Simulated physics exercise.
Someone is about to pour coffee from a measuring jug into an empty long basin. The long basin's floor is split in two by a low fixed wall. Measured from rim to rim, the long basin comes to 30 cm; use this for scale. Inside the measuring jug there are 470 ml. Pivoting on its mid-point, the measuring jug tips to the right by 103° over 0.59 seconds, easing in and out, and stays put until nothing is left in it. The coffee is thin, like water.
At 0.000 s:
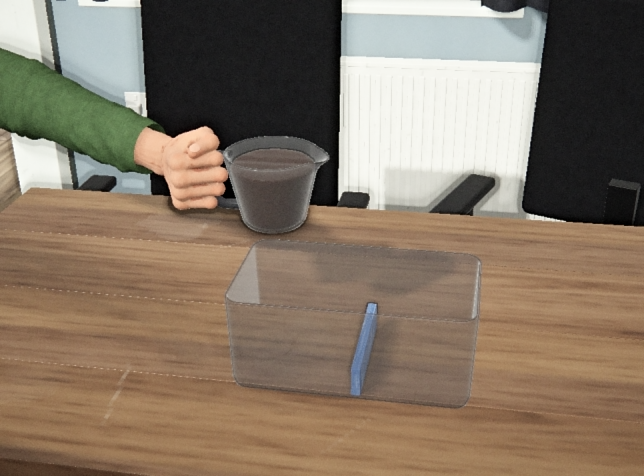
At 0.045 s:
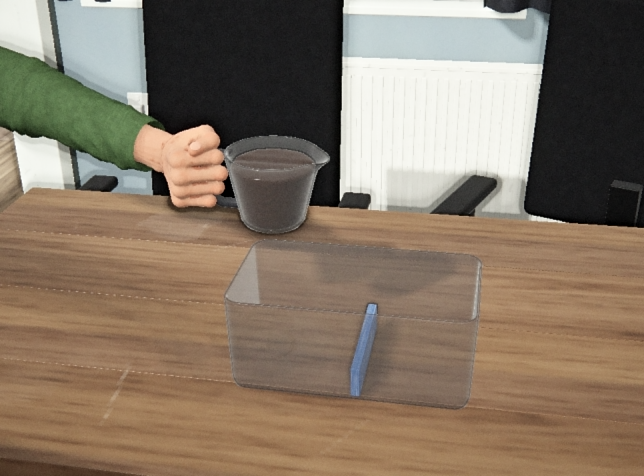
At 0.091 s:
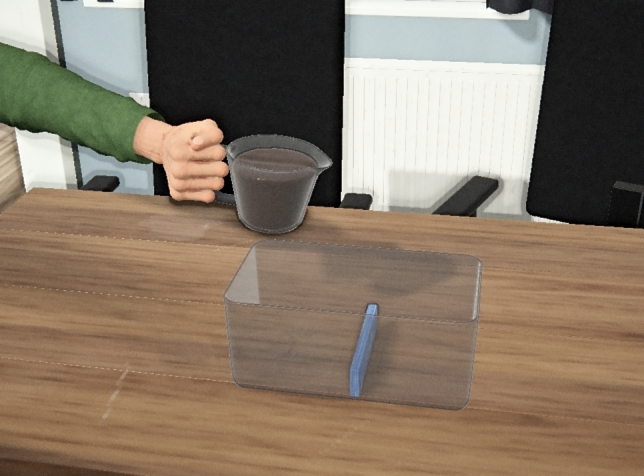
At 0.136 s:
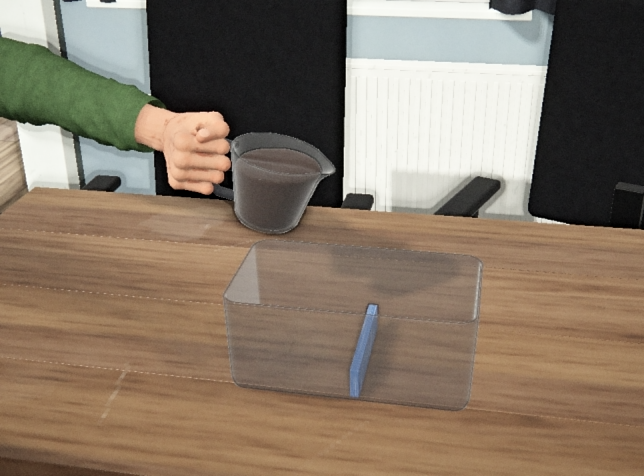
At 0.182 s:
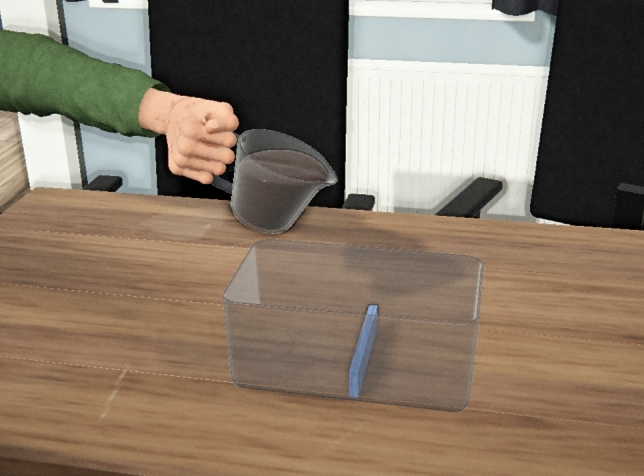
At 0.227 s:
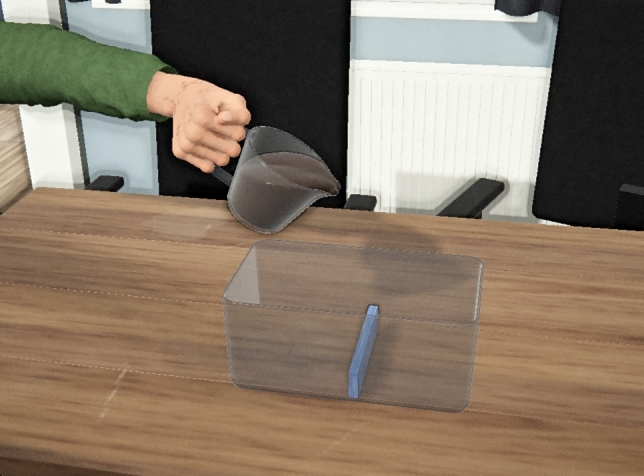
A hand in a green sleeve held a clear jug of brown liquid behind an empty see-through basin with a blue divider, then tilted it rightward until the liquid reached the spout.
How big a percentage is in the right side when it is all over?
Roughly 47 per cent is in the right side.
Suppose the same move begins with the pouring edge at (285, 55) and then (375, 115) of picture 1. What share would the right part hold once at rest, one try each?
Try 1: Approx. 20 %; try 2: Approx. 85 %.
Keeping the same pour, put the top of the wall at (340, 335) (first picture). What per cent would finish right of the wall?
Then about 90 per cent.
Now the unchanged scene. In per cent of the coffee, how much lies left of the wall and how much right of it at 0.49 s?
Around 10 on the left side and 30 on the right side.
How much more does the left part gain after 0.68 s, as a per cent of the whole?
I'd put it at some 8 percent.
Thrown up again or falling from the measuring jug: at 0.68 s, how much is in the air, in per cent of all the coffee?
About 5 per cent.
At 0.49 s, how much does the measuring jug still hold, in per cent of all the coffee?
Close to 34 percent of the liquid remains at that time.
By 0.49 s the tilt is 95° and 34 per cent is still to pour, 10 is left of the wall and 29 right of it.
By 0.68 s the tilt is 103° and 3 per cent is still to pour, 44 is left of the wall and 48 right of it.
By 0.87 s the tilt is 103° and 0 per cent is still to pour, 52 is left of the wall and 47 right of it.
By 1.09 s the tilt is 103° and 0 per cent is still to pour, 52 is left of the wall and 47 right of it.
At rest 52 per cent lies left of the wall, 47 right of it and 1 outside.
